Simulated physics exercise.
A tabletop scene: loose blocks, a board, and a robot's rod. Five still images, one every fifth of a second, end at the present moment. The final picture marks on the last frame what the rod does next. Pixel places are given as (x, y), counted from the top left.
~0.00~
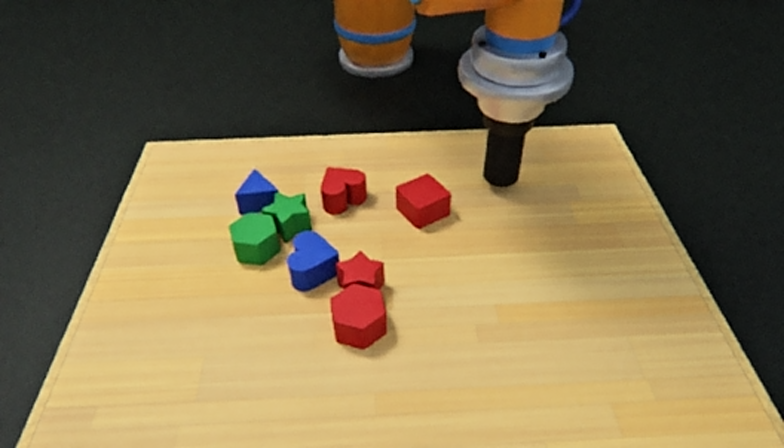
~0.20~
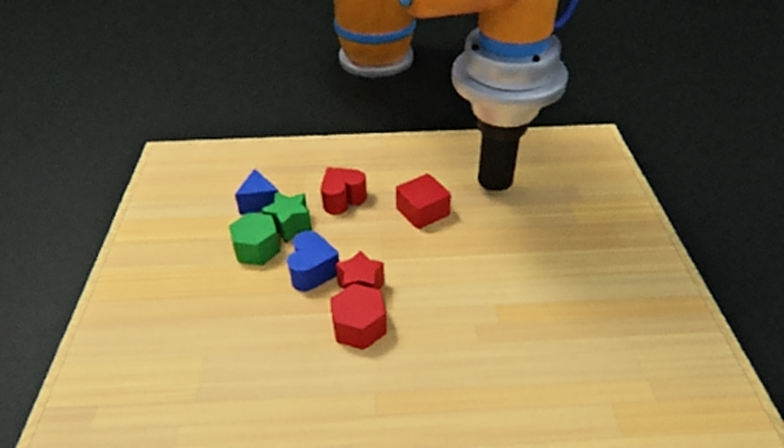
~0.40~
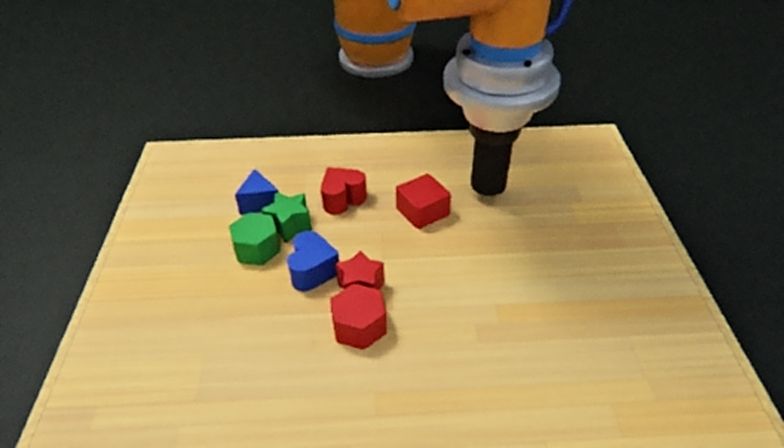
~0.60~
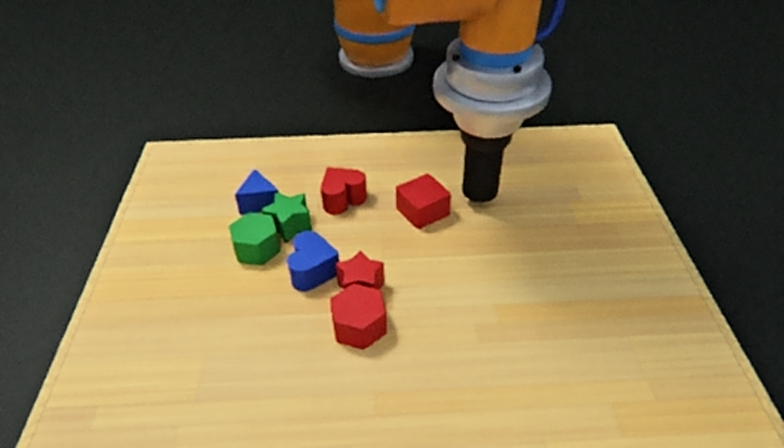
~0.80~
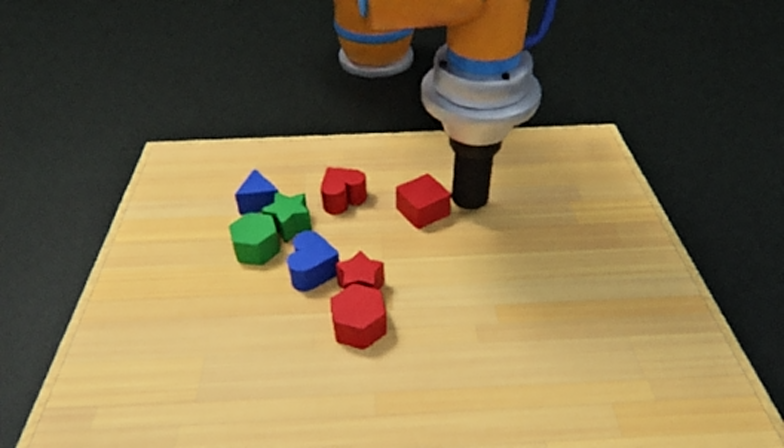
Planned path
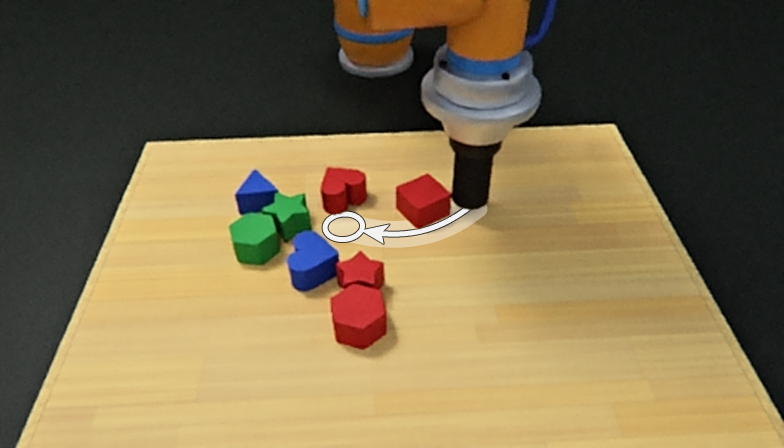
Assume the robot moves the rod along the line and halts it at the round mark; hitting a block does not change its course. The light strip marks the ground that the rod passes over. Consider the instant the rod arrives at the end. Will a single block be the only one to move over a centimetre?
I believe not.
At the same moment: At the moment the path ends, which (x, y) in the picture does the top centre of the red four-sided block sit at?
In the picture, that point is around (365, 182).
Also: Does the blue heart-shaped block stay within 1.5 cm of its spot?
Short answer: Yes.
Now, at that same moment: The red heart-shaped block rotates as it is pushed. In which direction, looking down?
Twists anticlockwise.
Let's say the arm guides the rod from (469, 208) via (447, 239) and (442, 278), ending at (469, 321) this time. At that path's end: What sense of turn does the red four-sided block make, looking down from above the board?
The block turns clockwise.
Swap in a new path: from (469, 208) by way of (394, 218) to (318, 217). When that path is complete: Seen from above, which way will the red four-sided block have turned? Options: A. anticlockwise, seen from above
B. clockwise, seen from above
Correct choice: B.
Drawn move, from (469, 208) over (435, 227) and (389, 234) to (344, 227).
The first path, step by step. One third of the way, rod (435, 218); red four-sided block (400, 193), turned 55° clockwise.
Two thirds of the way, rod (388, 224); red heart-shaped block (337, 175), turned 15° anticlockwise; red four-sided block (373, 189), turned 110° clockwise.
At the end, rod (343, 217); green star-shaped block still; blue heart-shaped block still; red heart-shaped block (333, 169), turned 35° anticlockwise; red four-sided block (365, 182), turned 135° clockwise.
